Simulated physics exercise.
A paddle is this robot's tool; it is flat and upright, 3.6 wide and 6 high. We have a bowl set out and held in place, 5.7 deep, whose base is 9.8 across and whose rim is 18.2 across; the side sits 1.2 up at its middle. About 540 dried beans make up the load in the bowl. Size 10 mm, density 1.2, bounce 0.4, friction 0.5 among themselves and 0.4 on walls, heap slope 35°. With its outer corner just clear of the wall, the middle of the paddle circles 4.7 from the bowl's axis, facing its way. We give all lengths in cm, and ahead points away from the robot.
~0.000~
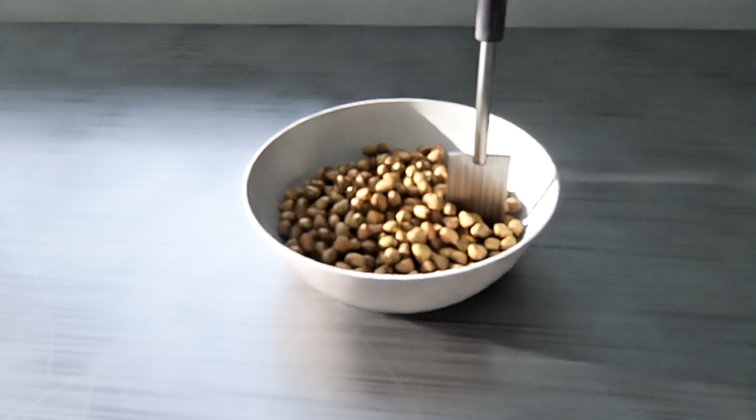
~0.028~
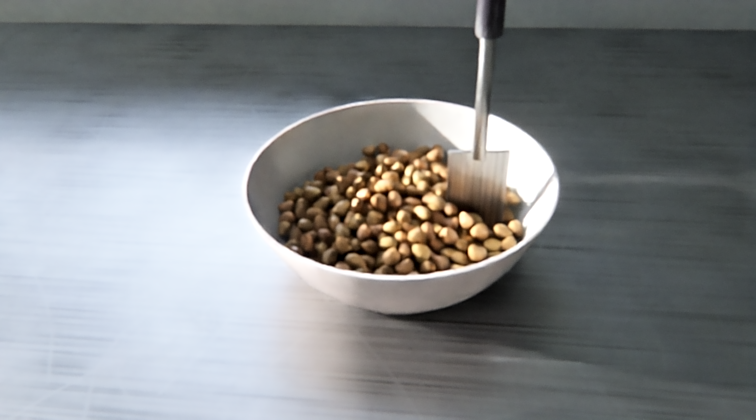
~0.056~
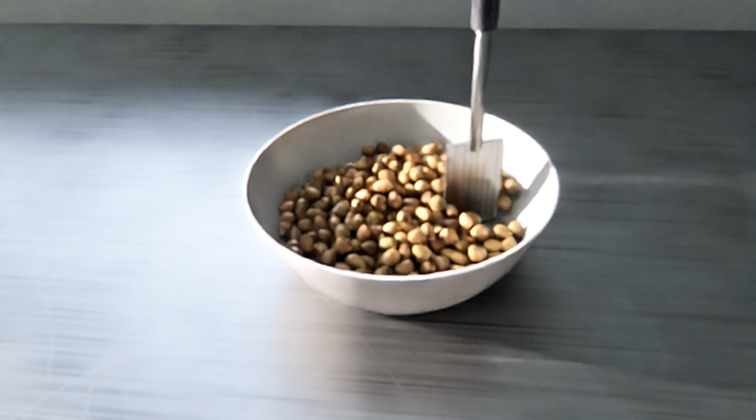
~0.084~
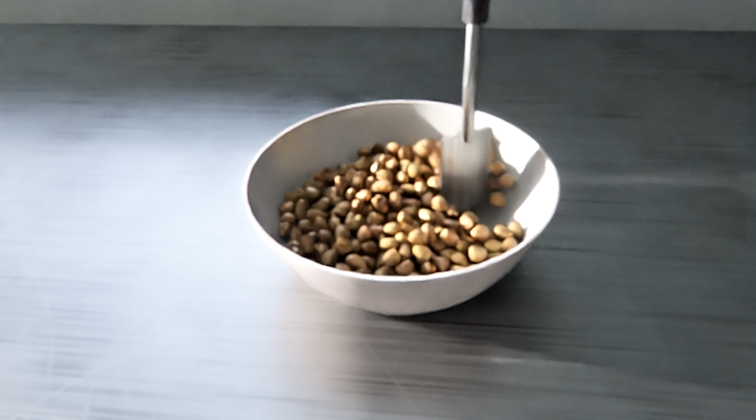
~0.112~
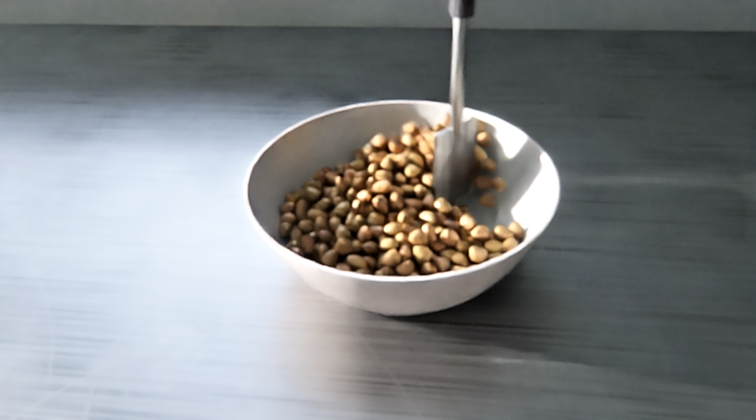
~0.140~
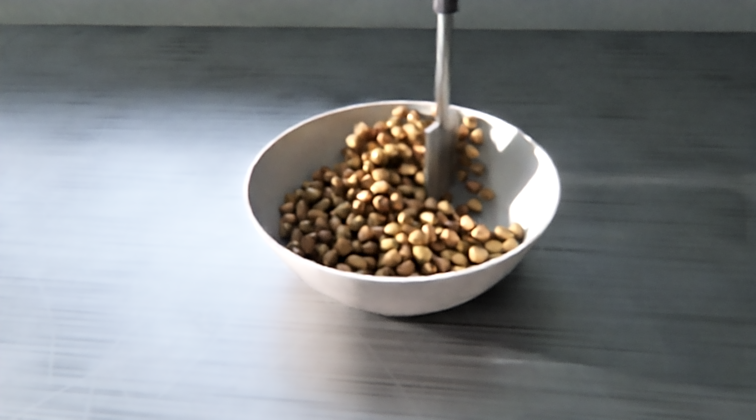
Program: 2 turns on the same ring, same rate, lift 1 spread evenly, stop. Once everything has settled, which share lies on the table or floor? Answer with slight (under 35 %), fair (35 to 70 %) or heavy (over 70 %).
Slight.
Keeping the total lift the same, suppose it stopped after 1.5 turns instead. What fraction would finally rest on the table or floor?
Roughly 20 percent would end up there.
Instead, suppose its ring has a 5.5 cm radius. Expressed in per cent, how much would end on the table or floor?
Then about 25 per cent.
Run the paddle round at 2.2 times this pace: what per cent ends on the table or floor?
Roughly 50 per cent.
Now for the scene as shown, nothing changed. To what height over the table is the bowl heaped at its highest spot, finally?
Measured height: Some 6.0 cm.
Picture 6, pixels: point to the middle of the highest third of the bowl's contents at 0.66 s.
Centre estimate: Approx. (497, 203) px.
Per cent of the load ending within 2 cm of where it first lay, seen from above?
Around 5 per cent.
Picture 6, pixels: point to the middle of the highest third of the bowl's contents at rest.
In the final view it lies around (457, 189).
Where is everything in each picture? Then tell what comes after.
The first frame shows the paddle neck at (482, 132), 0° round; upper third of the load around (395, 205), from x 285 to 515, top at y 150; 537 in the bowl.
The second frame shows the paddle neck at (481, 128), 5° round; upper third of the load around (395, 203), from x 285 to 515, top at y 150.
The third frame shows the paddle neck at (477, 120), 18° round; upper third of the load around (397, 196), from x 285 to 515, top at y 145.
The fourth frame shows the paddle neck at (469, 111), 32° round; upper third of the load around (405, 191), from x 285 to 515, top at y 140.
The fifth frame shows the paddle neck at (457, 104), 46° round; upper third of the load around (396, 184), from x 285 to 515, top at y 120.
The sixth frame shows the paddle neck at (443, 99), 60° round; upper third of the load around (392, 177), from x 285 to 515, top at y 110; 537 in the bowl.
After 0.66 s, 320° round, highest piece 8 above the table; 478 in the bowl, 45 on the table or floor, 14 in flight or on the tool.
After 1.17 s, 220° round, highest piece 7 above the table; 436 in the bowl, 98 on the table or floor, 3 in flight or on the tool.
After 1.63 s, 0° round, highest piece 6 above the table; 423 in the bowl, 114 on the table or floor.
After 2.33 s, 0° round, highest piece 6 above the table; 423 in the bowl, 114 on the table or floor.
In the end, 423 in the bowl, 114 on the table or floor. That is 21 % on the table or floor.
